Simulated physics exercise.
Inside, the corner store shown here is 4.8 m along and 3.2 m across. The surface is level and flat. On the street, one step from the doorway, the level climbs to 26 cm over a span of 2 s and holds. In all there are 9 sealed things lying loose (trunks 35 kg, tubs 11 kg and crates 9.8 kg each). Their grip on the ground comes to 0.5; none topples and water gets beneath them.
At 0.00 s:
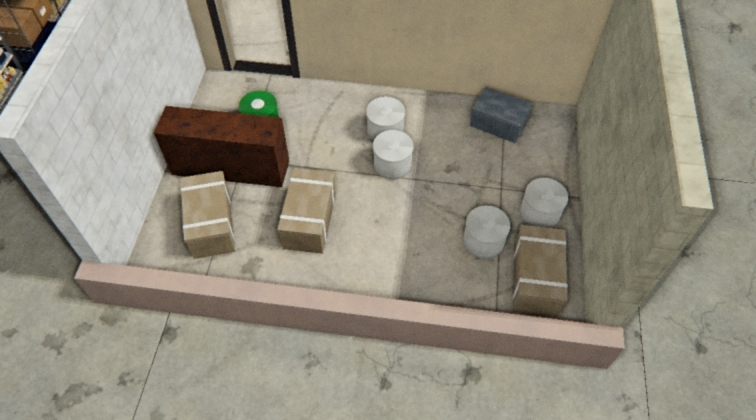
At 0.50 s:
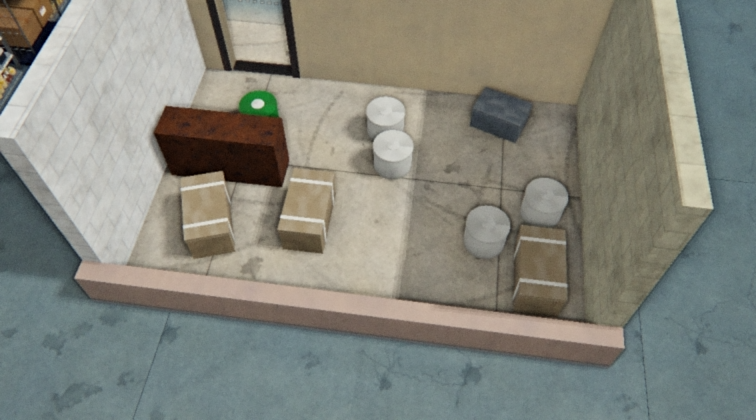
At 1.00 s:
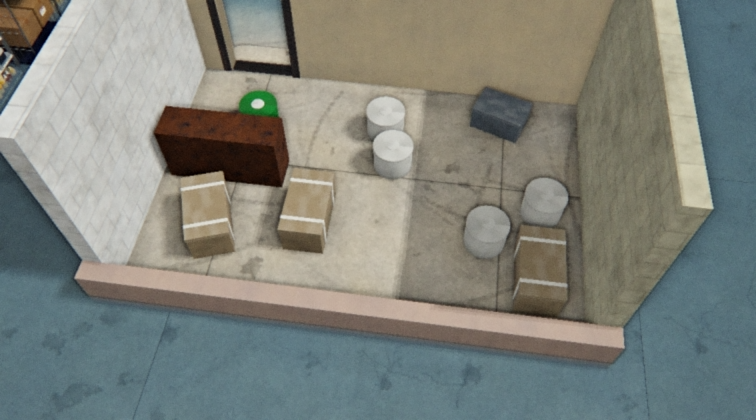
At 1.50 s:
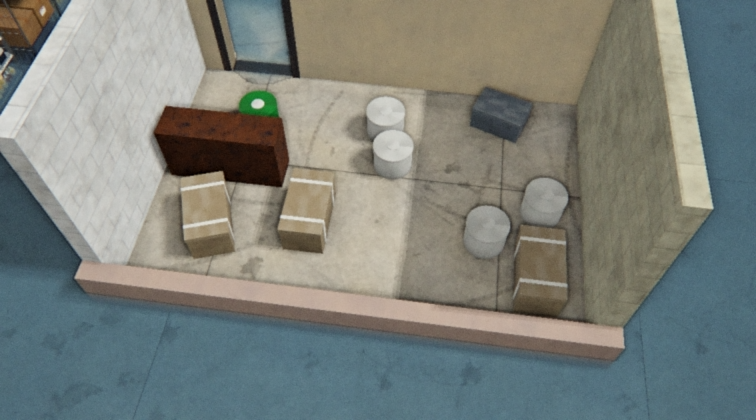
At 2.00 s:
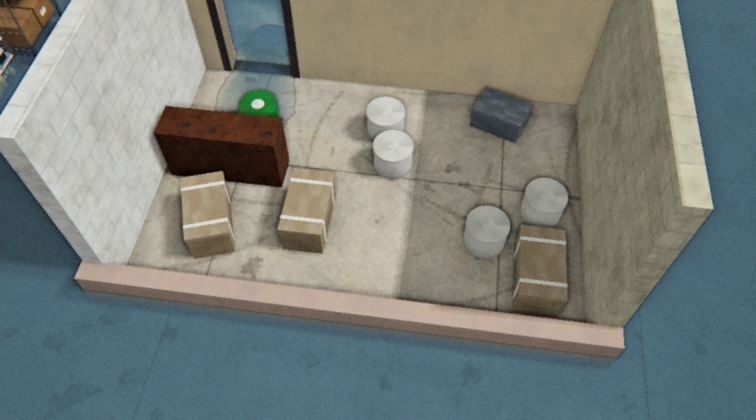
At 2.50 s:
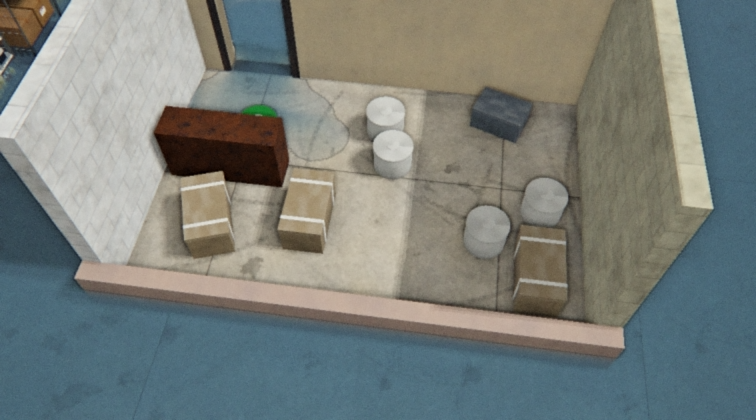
Corner store with crates and tubs, floodwater covering the street, then spreading through the doorway and nudging a green tub.
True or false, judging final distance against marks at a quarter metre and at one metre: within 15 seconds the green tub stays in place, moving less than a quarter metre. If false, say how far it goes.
False, over one metre.
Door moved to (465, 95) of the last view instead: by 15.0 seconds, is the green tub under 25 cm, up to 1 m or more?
With that change, the green tub edges a short distance.
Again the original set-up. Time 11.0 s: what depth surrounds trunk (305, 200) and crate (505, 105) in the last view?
First roughly 8 cm, second roughly 13 cm.
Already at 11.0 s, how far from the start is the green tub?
I'd put it at around 350 cm.
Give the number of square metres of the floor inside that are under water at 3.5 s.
About 4.5 m2.
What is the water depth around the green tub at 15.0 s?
10 cm or so.
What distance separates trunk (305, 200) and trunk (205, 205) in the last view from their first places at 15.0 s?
30 cm and 20 cm respectively.
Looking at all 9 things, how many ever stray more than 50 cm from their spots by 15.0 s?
That comes to 7.
After 3.5 s the green tub is near (288, 122), 0.5 m from its start, afloat; 1 afloat.
After 6.8 s the green tub is near (460, 131), 2.4 m from its start, aground; 2 afloat.
After 11.0 s the green tub is near (545, 124), 3.3 m from its start, afloat; 7 afloat.
After 15.0 s the green tub is near (401, 101), 1.7 m from its start, afloat; 9 afloat.
